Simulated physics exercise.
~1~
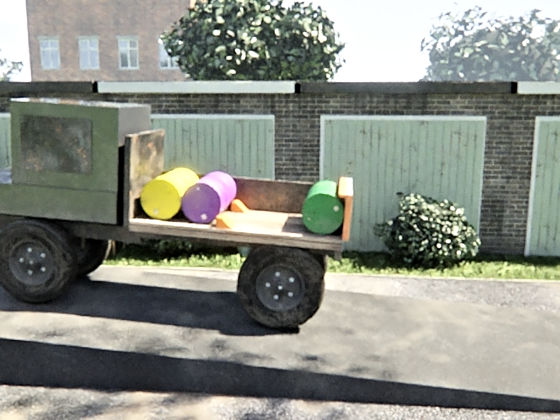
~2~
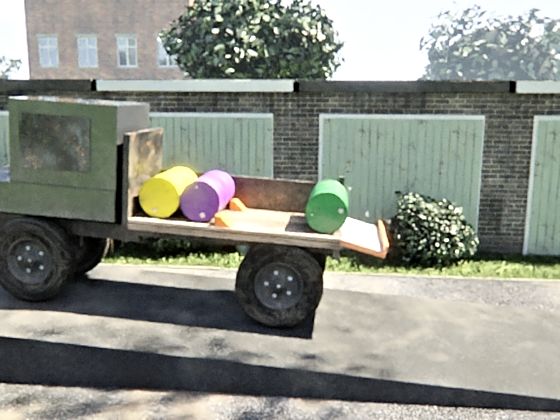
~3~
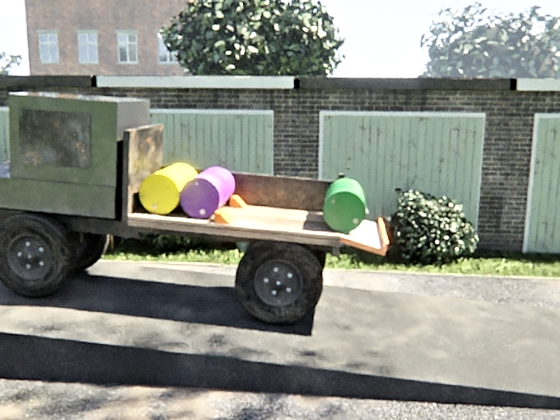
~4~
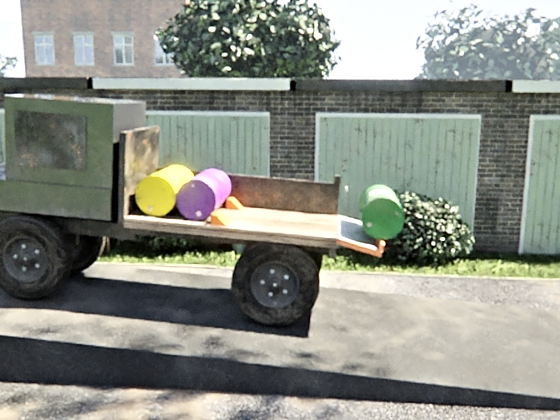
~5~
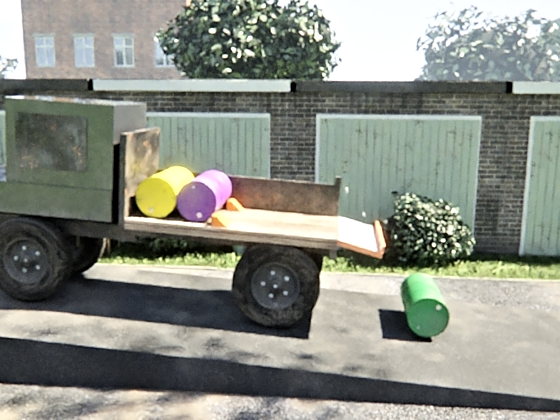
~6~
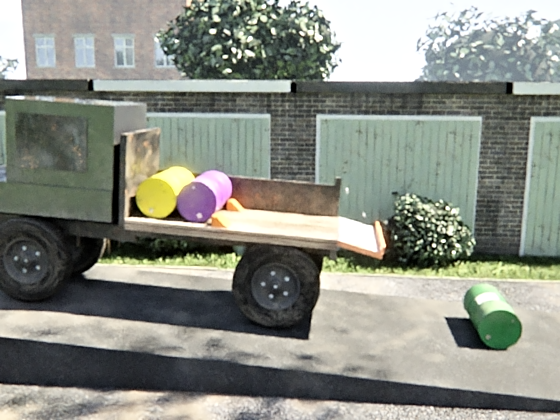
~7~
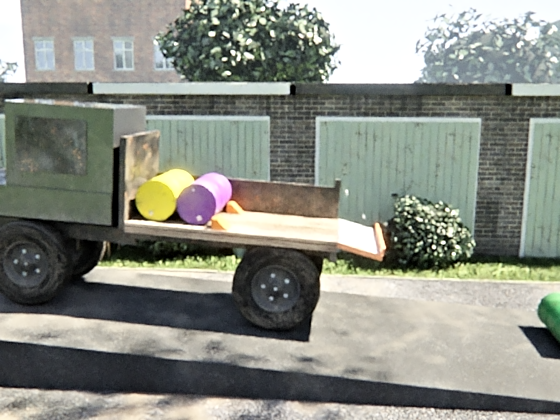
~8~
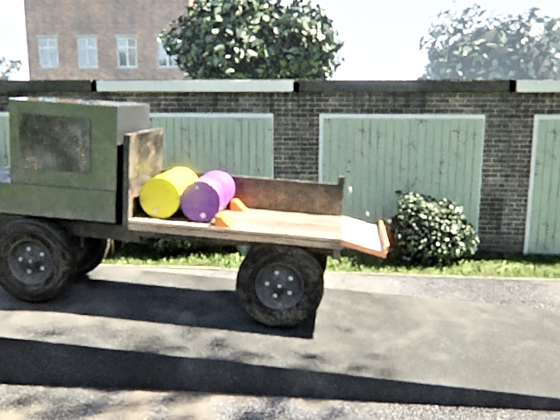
Roadside by garages, a parked truck's tailgate dropping and a green drum rolling off rightward, yellow and purple drums staying aboard.
